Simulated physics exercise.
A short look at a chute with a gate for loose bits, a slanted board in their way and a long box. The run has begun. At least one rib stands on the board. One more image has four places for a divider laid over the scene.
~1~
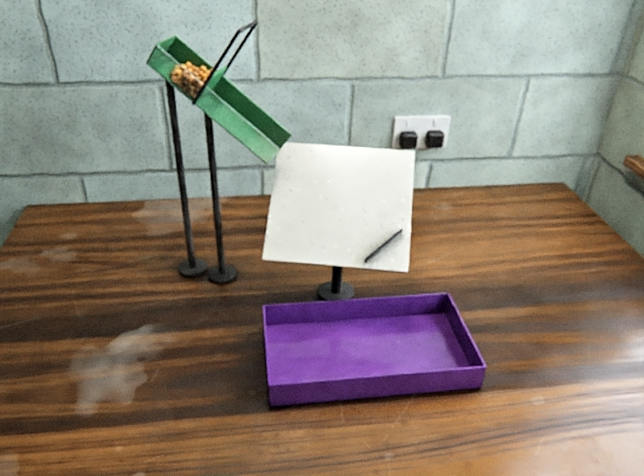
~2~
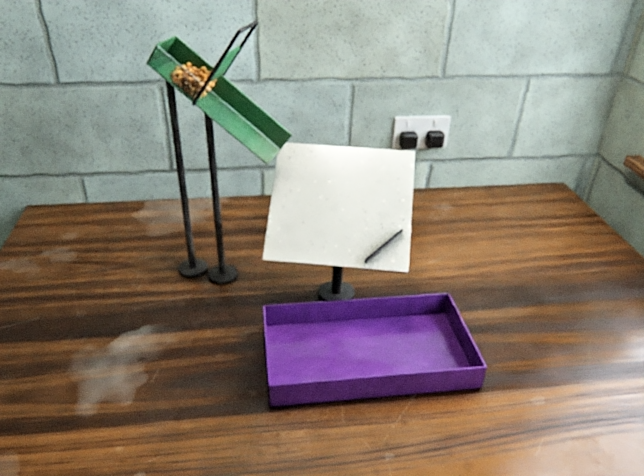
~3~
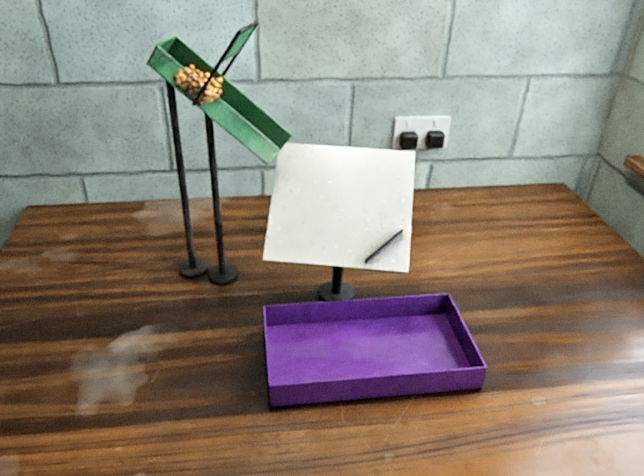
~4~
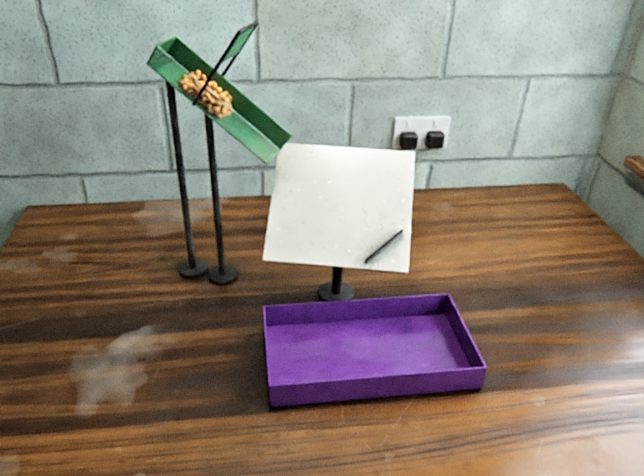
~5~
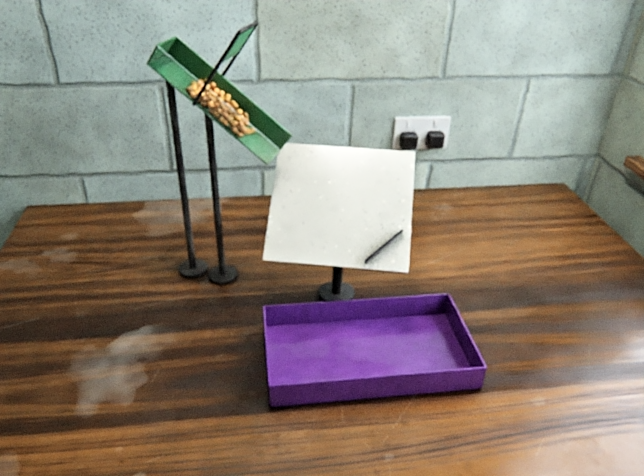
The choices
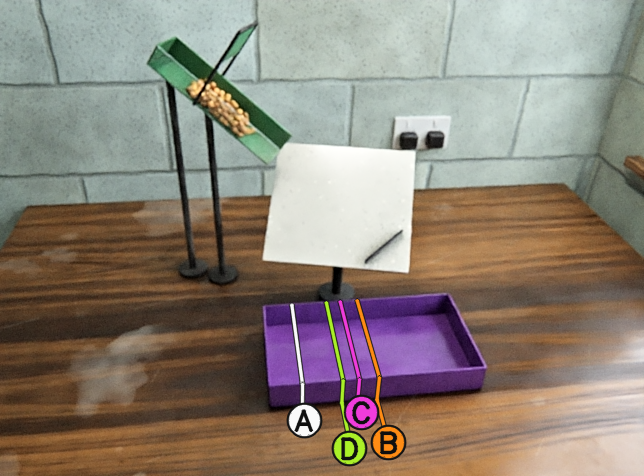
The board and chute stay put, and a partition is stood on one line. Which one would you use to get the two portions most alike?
I would pick line C.
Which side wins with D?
More lands on the right.
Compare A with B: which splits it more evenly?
Here it is line B.
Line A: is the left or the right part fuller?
More lands on the right.
On the marked copy, line A crosses the front rim at (302, 383); line B crosses the front rim at (379, 376); line C crosses the front rim at (359, 378); line D crosses the front rim at (343, 379).
With A, of what is caught, about a tenth on the left of the divider, almost all on the right.
With B, of what is caught, the larger part on the left of the divider, roughly a quarter on the right.
With C, of what is caught, roughly half on the left of the divider, roughly half on the right.
With D, of what is caught, roughly a quarter on the left of the divider, the larger part on the right.
